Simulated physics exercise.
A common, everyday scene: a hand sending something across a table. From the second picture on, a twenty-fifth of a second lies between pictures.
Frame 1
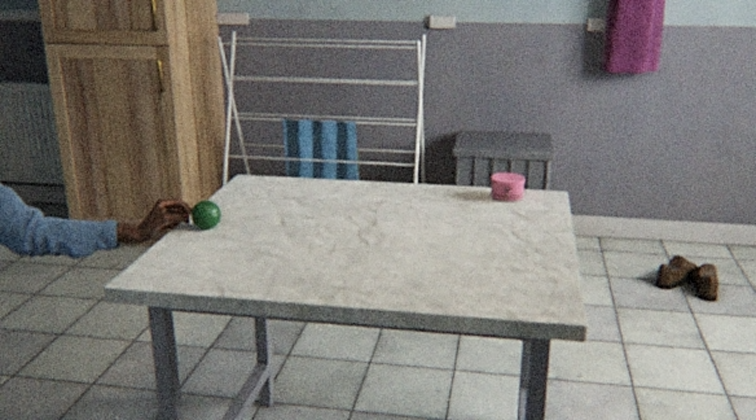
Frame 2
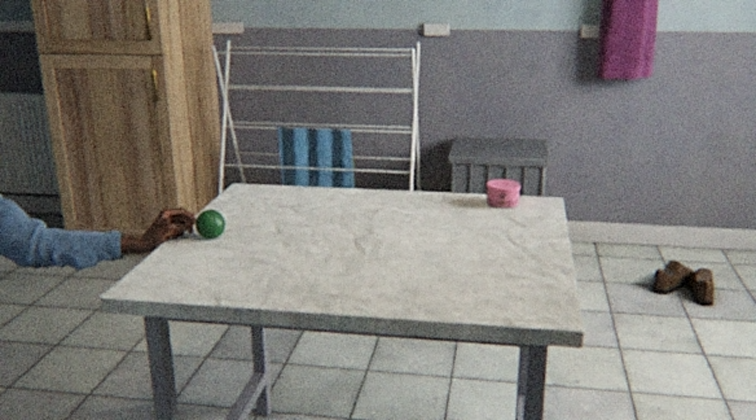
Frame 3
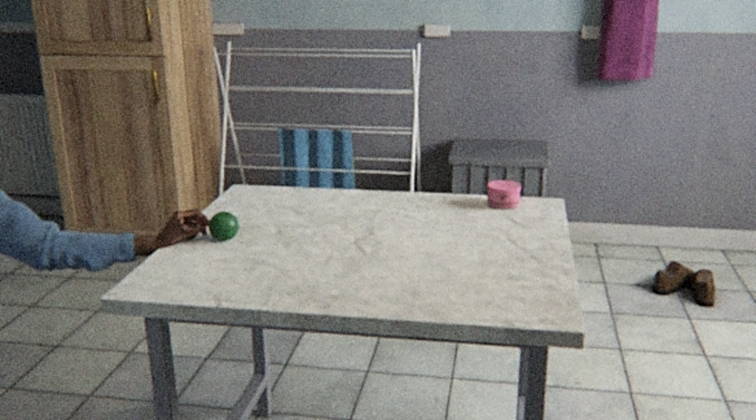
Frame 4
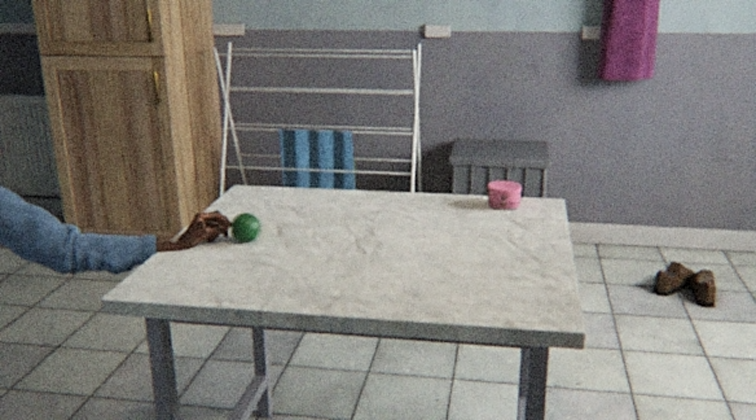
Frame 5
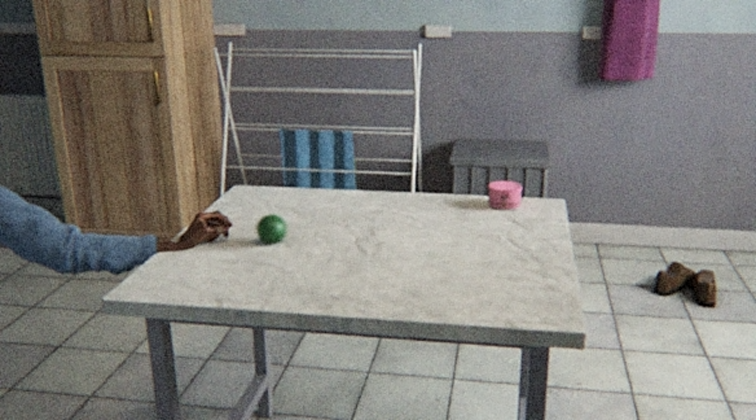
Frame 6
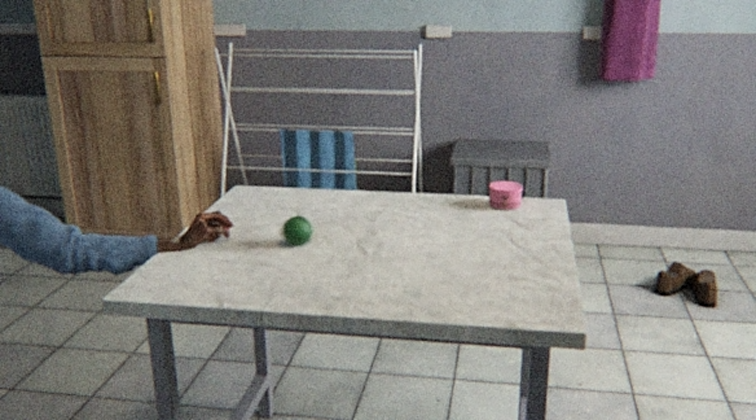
The video shows a hand in a blue sleeve pushing a green ball rightward from the left side of a pale table, then releasing it as the ball rolls a short way on while a pink container stays still.
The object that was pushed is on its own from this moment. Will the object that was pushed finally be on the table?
No, it ends off the table.
Then, 0.20 s later than the last frame, green ball moved well along near (427, 237).
Then, 0.50 s later than the last frame, green ball now off the table.
Then, 0.90 s later than the last frame, things are still on the move.
When it is over, off the table, green ball.
